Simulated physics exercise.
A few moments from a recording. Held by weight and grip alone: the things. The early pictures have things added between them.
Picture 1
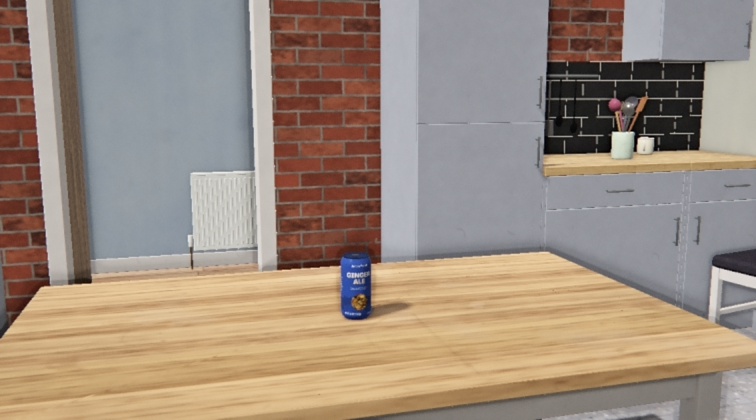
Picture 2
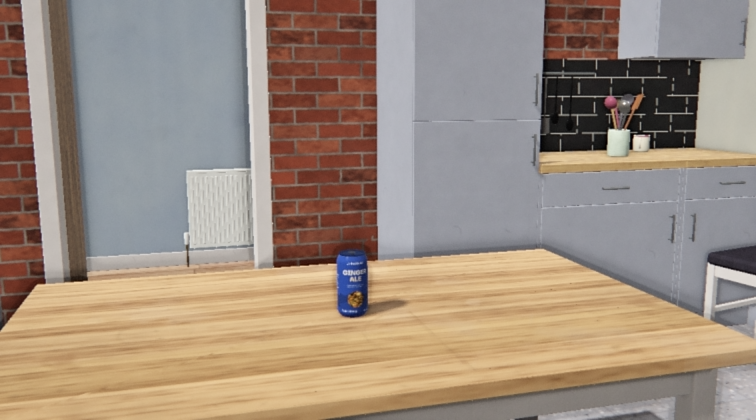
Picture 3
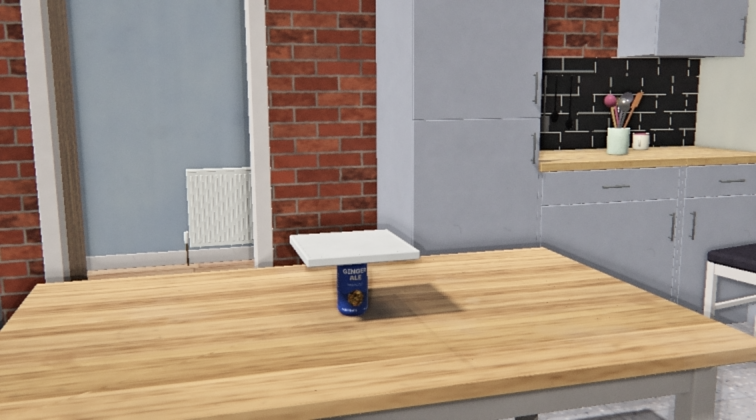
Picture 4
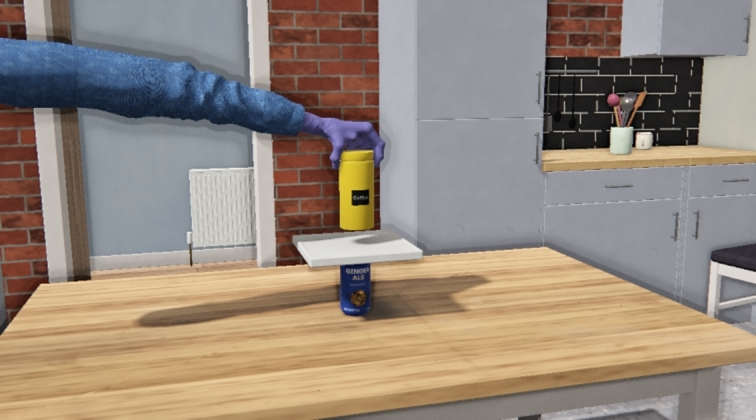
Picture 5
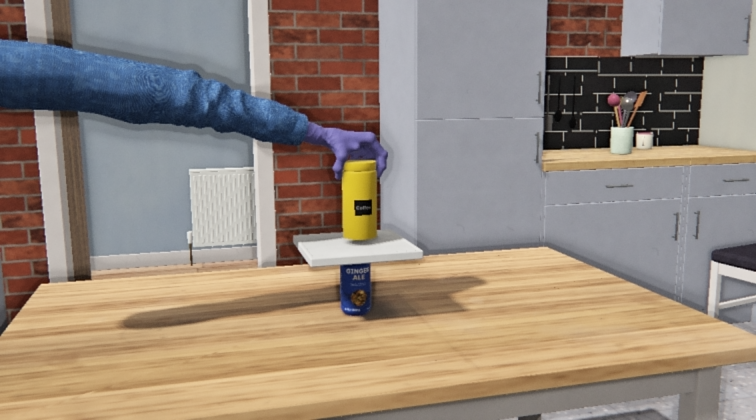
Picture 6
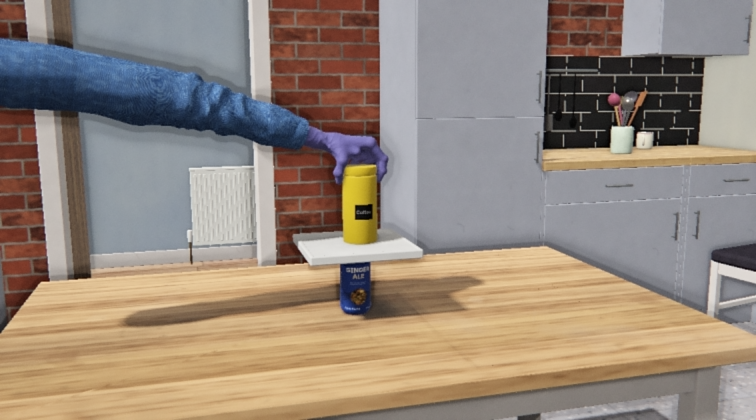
A purple hand lowers a yellow jar onto a white lid resting atop a blue can.
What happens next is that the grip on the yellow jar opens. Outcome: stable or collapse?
Most likely it remains standing.
Then, 0.20 s on from there, no change.
Then, 0.60 s on from there, yellow jar resting near (360, 204).
In the end, all 3 unmoved. At the end, from the last picture's camera, yellow jar near (360, 204). The stack stays up.
